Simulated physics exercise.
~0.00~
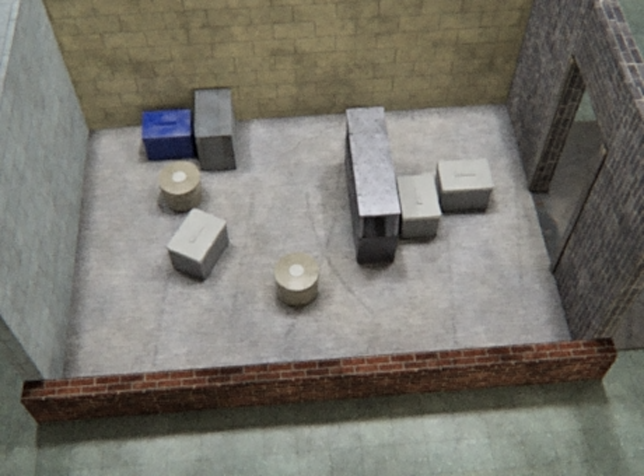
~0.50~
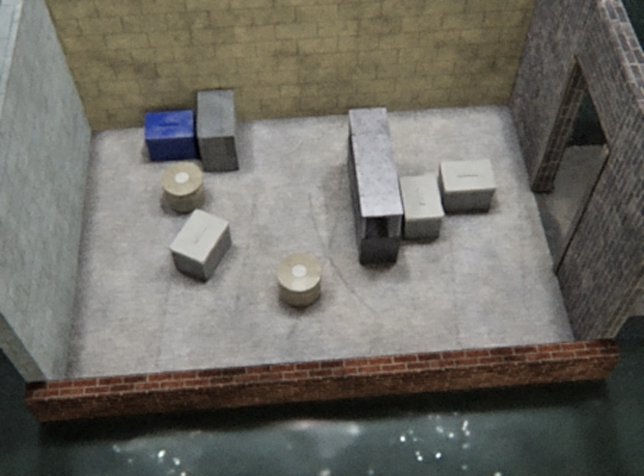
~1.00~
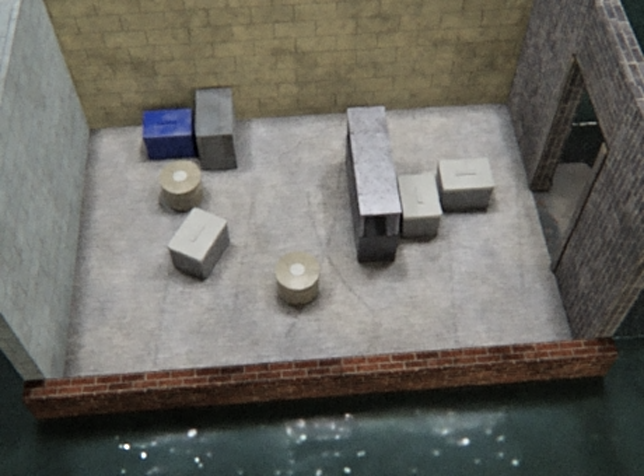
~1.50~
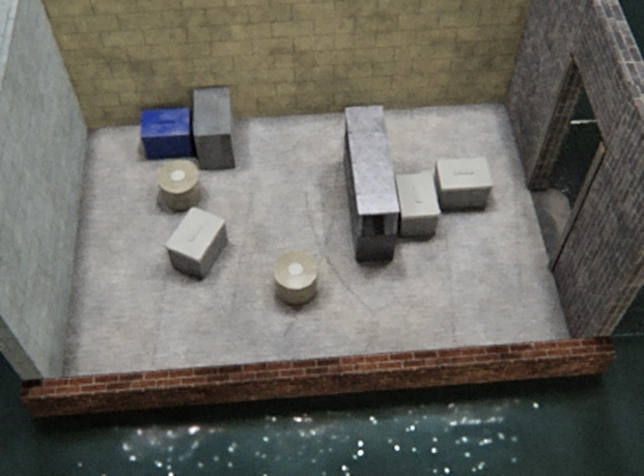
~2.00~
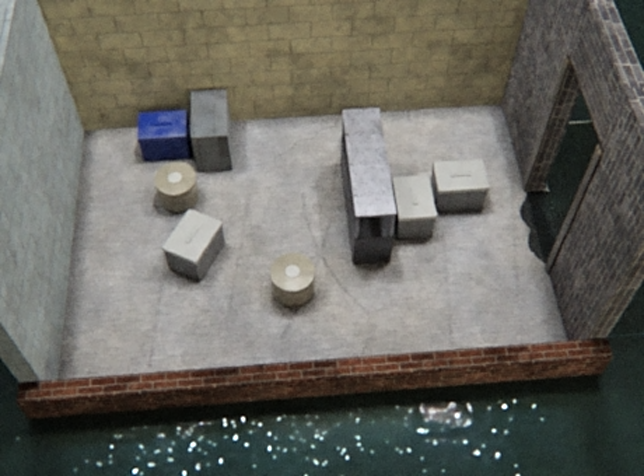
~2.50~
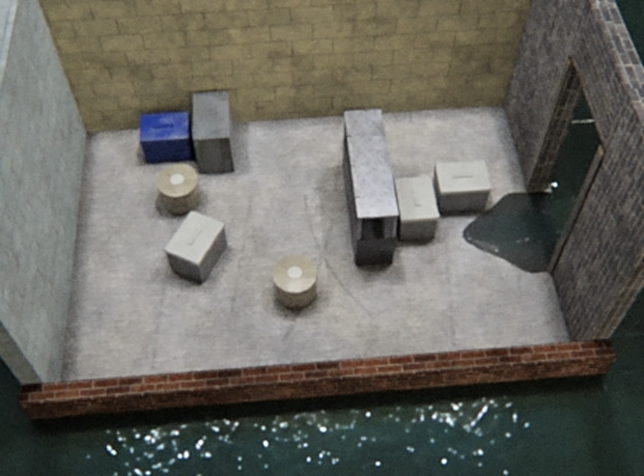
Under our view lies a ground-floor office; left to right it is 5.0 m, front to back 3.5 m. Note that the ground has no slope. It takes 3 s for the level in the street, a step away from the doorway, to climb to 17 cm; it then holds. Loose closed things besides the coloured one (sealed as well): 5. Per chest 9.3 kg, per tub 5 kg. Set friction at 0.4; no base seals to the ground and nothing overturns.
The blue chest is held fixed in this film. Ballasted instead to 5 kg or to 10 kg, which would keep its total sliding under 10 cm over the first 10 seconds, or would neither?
I'd say it gets by with the lighter one.
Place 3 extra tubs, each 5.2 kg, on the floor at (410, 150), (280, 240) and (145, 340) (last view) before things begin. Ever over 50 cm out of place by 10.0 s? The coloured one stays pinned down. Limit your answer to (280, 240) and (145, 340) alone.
First stays inside, then exceeds it.
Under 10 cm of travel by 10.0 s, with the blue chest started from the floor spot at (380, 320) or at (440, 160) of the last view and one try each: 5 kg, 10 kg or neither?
The first time both options come up short; the second time both options come up short.
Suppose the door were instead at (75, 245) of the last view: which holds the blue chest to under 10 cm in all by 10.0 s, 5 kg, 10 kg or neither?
Moved there, neither choice works.
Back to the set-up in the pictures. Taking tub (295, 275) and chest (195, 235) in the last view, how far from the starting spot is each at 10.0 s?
First 5 cm, then 0 cm.
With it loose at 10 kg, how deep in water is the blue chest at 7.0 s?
Around 0 cm.
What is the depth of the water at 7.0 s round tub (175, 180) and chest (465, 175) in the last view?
First about 0 cm, second about 6 cm.
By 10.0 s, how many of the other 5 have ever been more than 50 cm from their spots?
The number is 2.
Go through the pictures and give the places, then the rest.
The blue chest at (167, 124) rests on the ground; 0.0 m2 under water; 0 of 6 have shifted, in the first frame.
The blue chest at (169, 125), on the bottom; water covers 0.0 m2; 0 of 6 have shifted, in the second frame.
The blue chest at (167, 123) rests on the ground; water covers 0.0 m2; 0 of 6 have shifted, in the third frame.
The blue chest at (165, 122) rests on the ground; 0.0 m2 under water; 0 of 6 have shifted, in the fourth frame.
The blue chest at (162, 124) rests on the ground; 0.0 m2 under water; 0 of 6 have shifted, in the fifth frame.
The blue chest at (164, 126), on the bottom; water covers 0.5 m2; 0 of 6 have shifted, in the sixth frame.
After 3.5 s the blue chest would be 0 cm from its start with 5 kg and 0 cm from its start with 10 kg; 0 cm of water round it then.
After 4.5 s the blue chest would be 0 cm from its start with 5 kg and 0 cm from its start with 10 kg; 0 cm of water round it then.
After 7.0 s the blue chest would be 0 cm from its start with 5 kg and 0 cm from its start with 10 kg; 0 cm of water round it then.
After 10.0 s the blue chest would be 0 cm from its start with 5 kg and 0 cm from its start with 10 kg; 2 cm of water round it then.
